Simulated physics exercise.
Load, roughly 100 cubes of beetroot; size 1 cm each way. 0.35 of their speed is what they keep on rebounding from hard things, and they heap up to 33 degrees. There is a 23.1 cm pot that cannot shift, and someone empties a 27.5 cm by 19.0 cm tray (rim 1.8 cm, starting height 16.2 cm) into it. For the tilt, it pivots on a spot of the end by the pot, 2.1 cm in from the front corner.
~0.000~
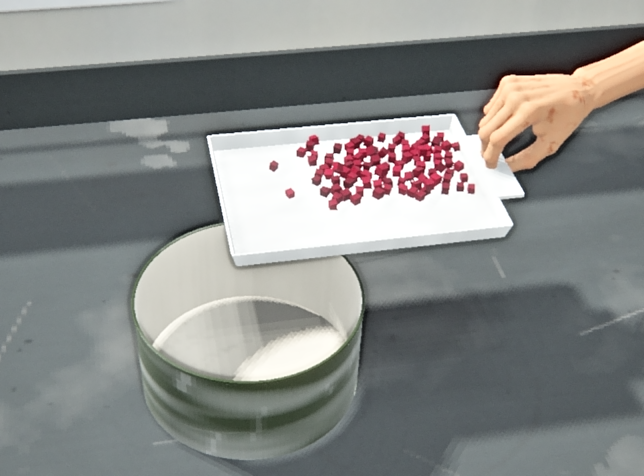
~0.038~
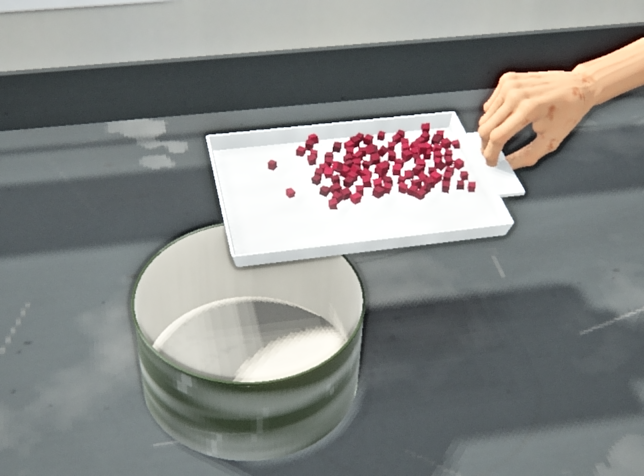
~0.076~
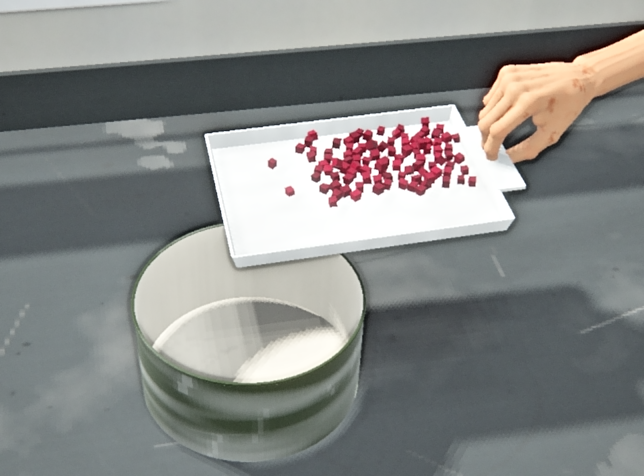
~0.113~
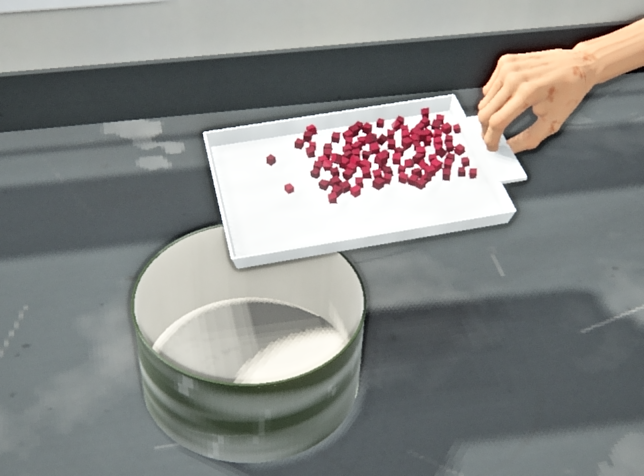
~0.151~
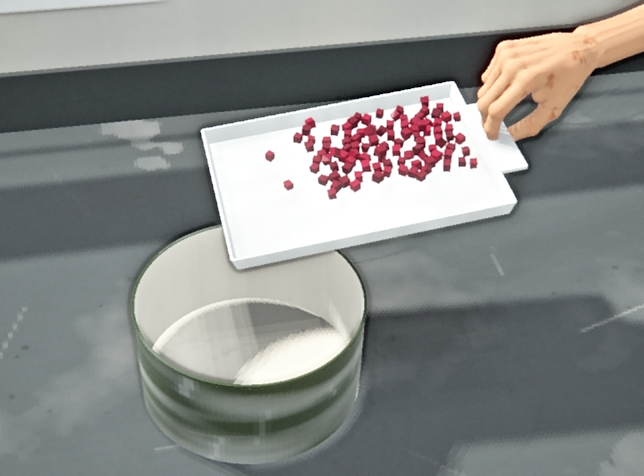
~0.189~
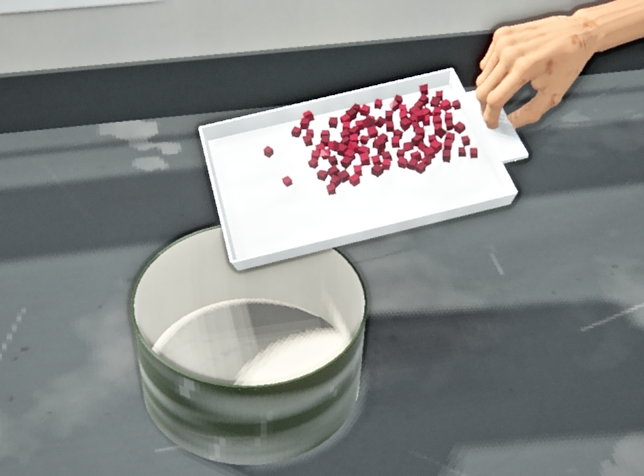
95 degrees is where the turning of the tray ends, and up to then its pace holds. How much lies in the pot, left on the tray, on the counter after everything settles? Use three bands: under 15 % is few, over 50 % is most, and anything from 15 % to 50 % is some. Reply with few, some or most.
Pot: Most, tray: Few, counter: Few.
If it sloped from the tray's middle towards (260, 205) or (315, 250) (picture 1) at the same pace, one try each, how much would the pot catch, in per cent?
The share comes to roughly 45 in a hundred, then roughly 95 in a hundred.
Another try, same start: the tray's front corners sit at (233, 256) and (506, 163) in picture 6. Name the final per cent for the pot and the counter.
The pot gets 40 and the counter 60.
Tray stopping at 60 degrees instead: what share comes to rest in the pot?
In that case it comes to about 60 in a hundred.
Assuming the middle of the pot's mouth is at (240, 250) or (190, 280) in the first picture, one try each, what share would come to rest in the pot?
Roughly 65 per cent, then 100 per cent.
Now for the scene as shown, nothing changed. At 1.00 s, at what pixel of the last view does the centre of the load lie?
Approximately (190, 353) in the final picture.
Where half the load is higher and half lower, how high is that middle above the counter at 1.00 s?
Roughly 8 cm above the counter.
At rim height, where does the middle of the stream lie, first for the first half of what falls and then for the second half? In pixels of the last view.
The first half passes near (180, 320) and the second half near (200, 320).
Then, at 0.68 s, tilt 51 degrees; the tray holds 100 %, the pot 0 %.
Then, at 1.00 s, tilt 78 degrees; the tray holds 30 %, the pot 60 %.
After 1.42 s, tilt 95 degrees; the tray holds 10 %, the pot 85 %.
In the end, at 2.4 s, pot 95 %, tray 0 %, counter 5 %.
